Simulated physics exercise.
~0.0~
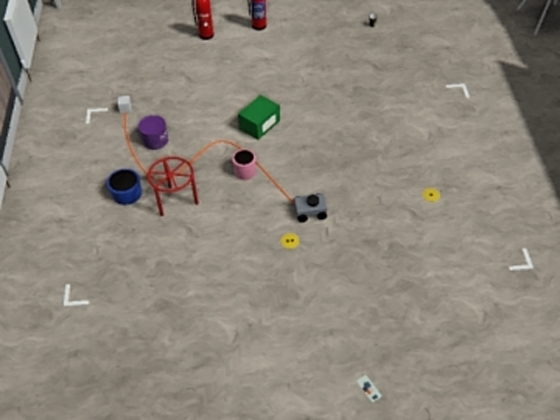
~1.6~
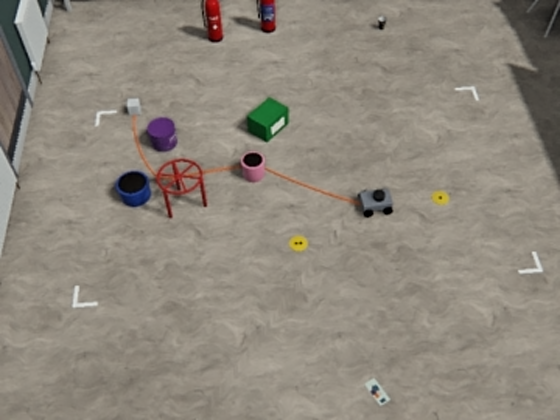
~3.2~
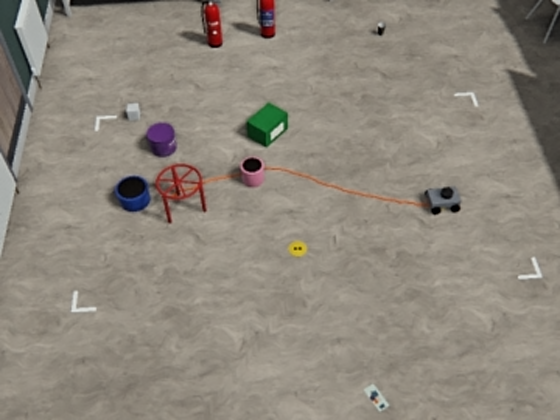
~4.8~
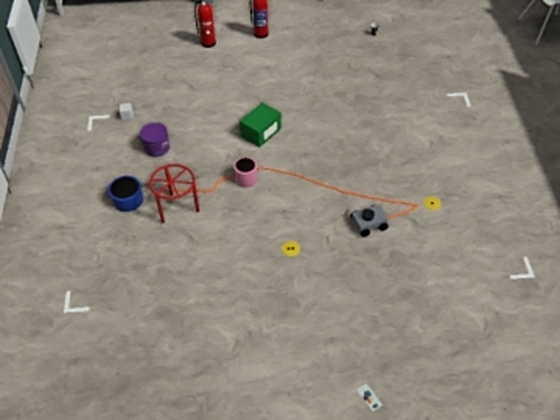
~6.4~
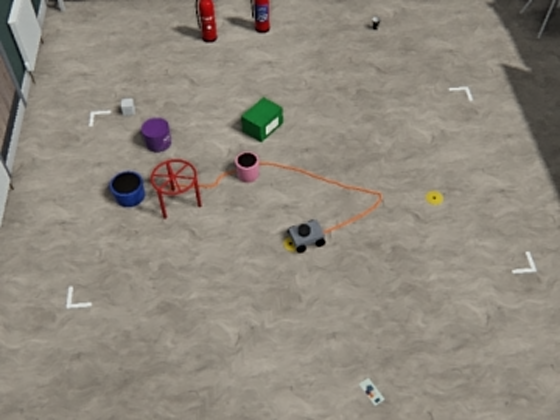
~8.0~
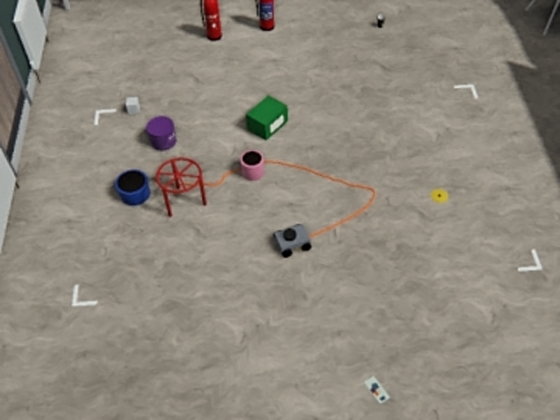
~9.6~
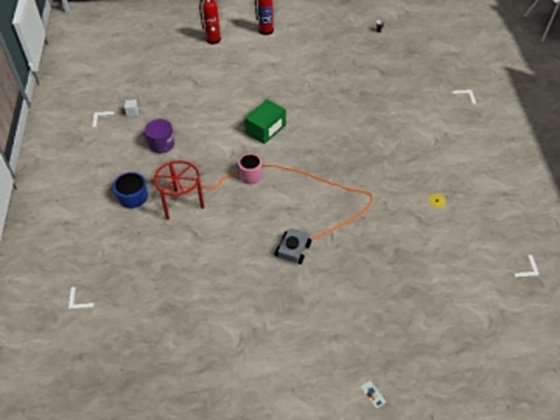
The clip opens on a small grey cart on a ward floor, with an orange lead running back past a pink pot and a red stool to a small pale box near a purple bin. The cart drives right toward a yellow mark, drawing the lead straighter. As it reaches the mark, the plug pulls out of the box and the loose end trails back near the stool. The cart then heads down and left to the other yellow mark, leaving the lead in a bend behind it. It stops there, unplugged, with the stool, pots, bin and green box still in place.
